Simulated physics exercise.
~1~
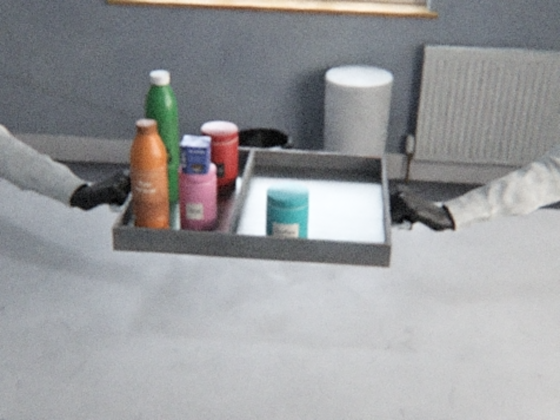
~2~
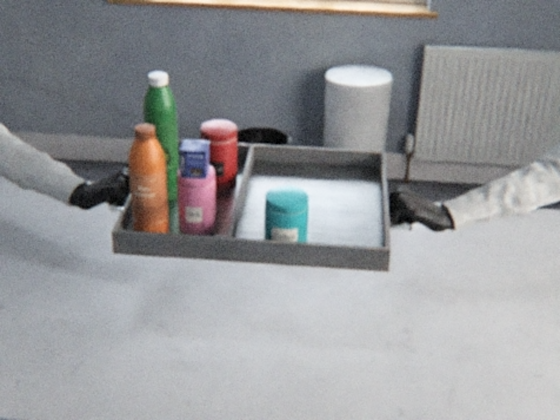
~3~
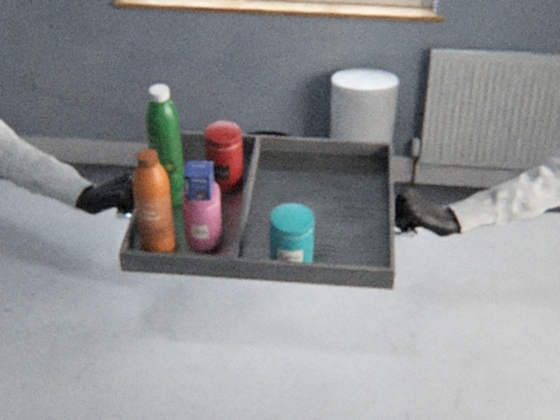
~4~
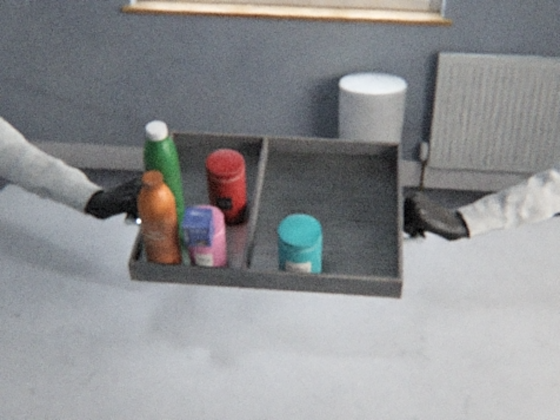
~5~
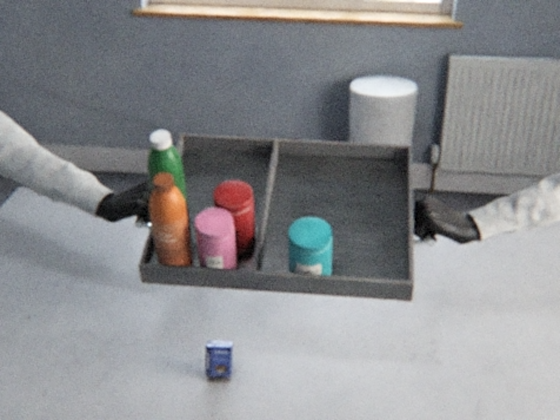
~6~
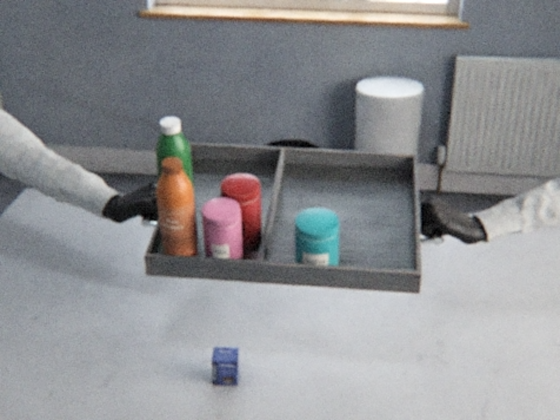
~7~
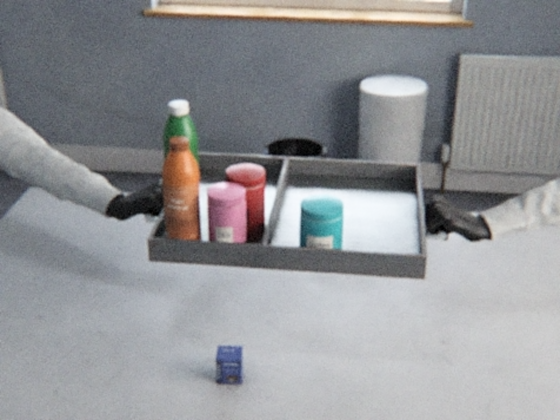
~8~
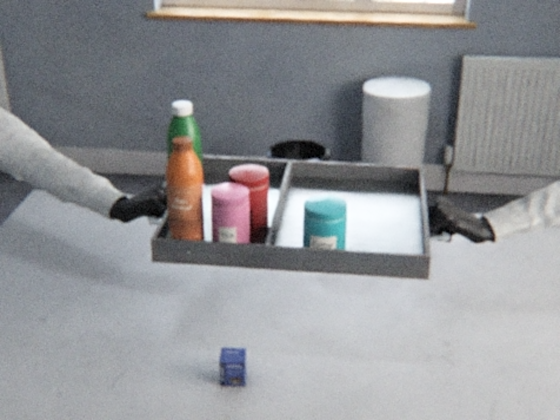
The video shows two gloved hands holding a divided gray tray of colorful bottles and jars, tipping its near edge down so that several items slide forward and a small blue packet drops to the floor, then levelling it with the other five containers still upright aboard.
